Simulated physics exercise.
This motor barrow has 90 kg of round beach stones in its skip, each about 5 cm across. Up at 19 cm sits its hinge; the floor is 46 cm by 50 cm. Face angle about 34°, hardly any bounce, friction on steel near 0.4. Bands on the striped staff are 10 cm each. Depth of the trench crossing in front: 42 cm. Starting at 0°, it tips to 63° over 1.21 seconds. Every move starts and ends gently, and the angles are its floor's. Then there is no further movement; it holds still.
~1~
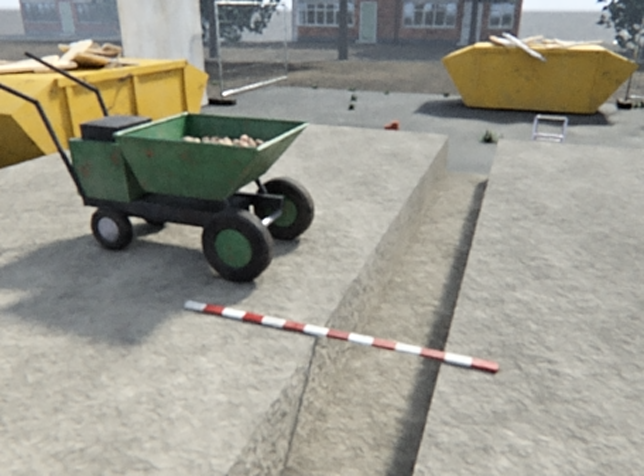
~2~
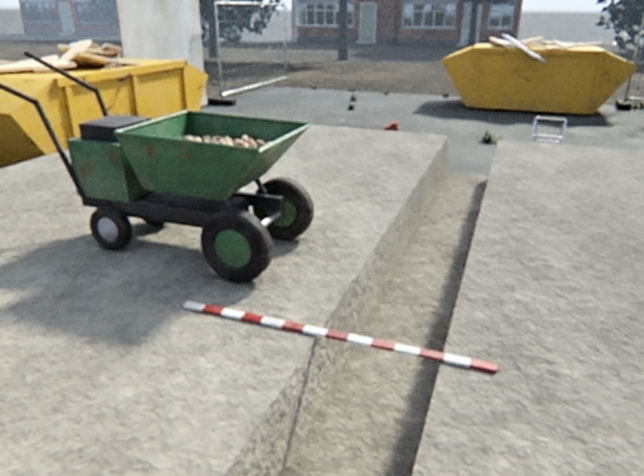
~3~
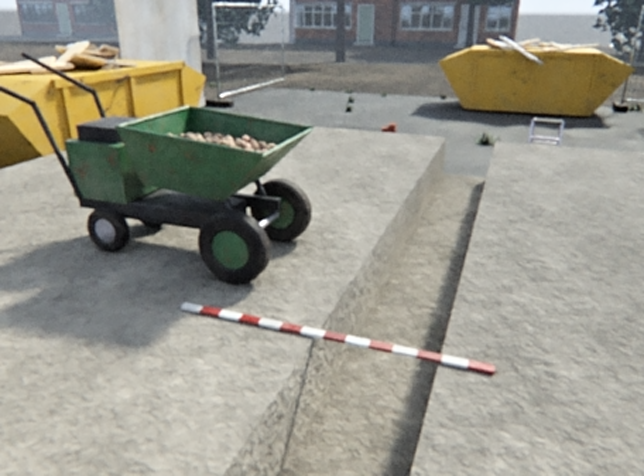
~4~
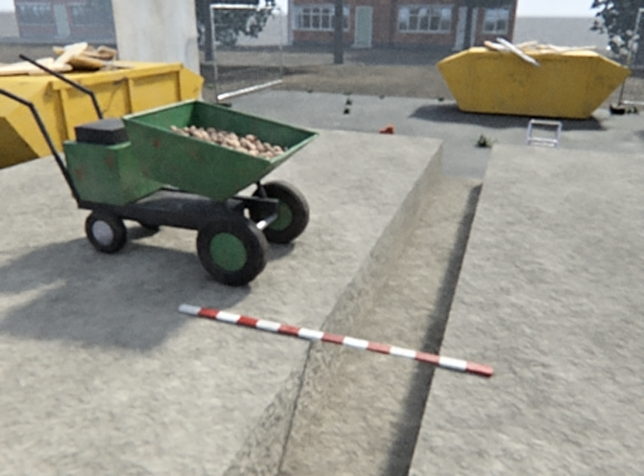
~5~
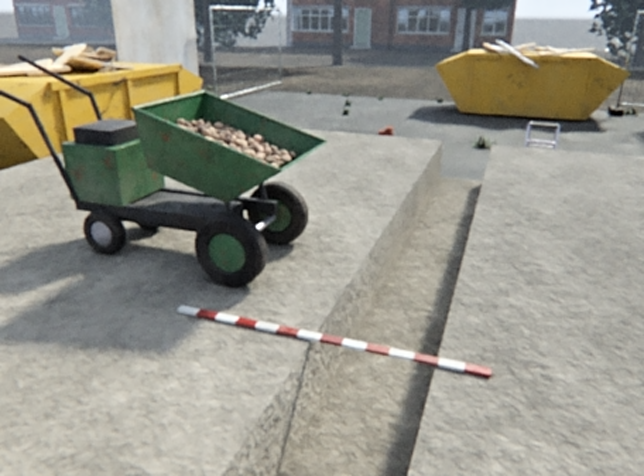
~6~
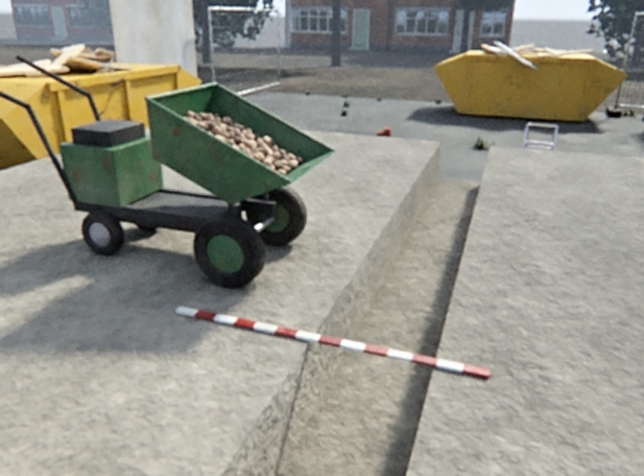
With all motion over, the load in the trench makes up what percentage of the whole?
It makes up about 100 percent of the whole load.
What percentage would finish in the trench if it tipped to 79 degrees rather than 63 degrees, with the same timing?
Some 100 in a hundred, I'd say.
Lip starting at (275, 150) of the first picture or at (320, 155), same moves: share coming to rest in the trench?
Around 100% for the first place and 70% for the second.
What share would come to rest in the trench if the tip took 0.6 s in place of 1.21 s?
Near 100 per cent.
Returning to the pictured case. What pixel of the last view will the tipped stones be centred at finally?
Their middle is at about (403, 348).
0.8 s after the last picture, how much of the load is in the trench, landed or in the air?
About 25%.
Then, 0.4 s after the last picture the floor is at 53°, 100 % in the skip; the foremost stones are at (322, 205).
Then, 0.8 s after the last picture the floor is at 63°, 74 % in the skip, 26 % in the trench; the foremost stones are at (404, 317).
Then, 1.1 s after the last picture the floor is at 63°, 34 % in the skip, 1 % short of the trench, 66 % in the trench; the foremost stones are at (437, 371).
Then, 3.1 s after the last picture the floor is at 63°, 0 % in the skip, 100 % in the trench; the foremost stones are at (444, 341).
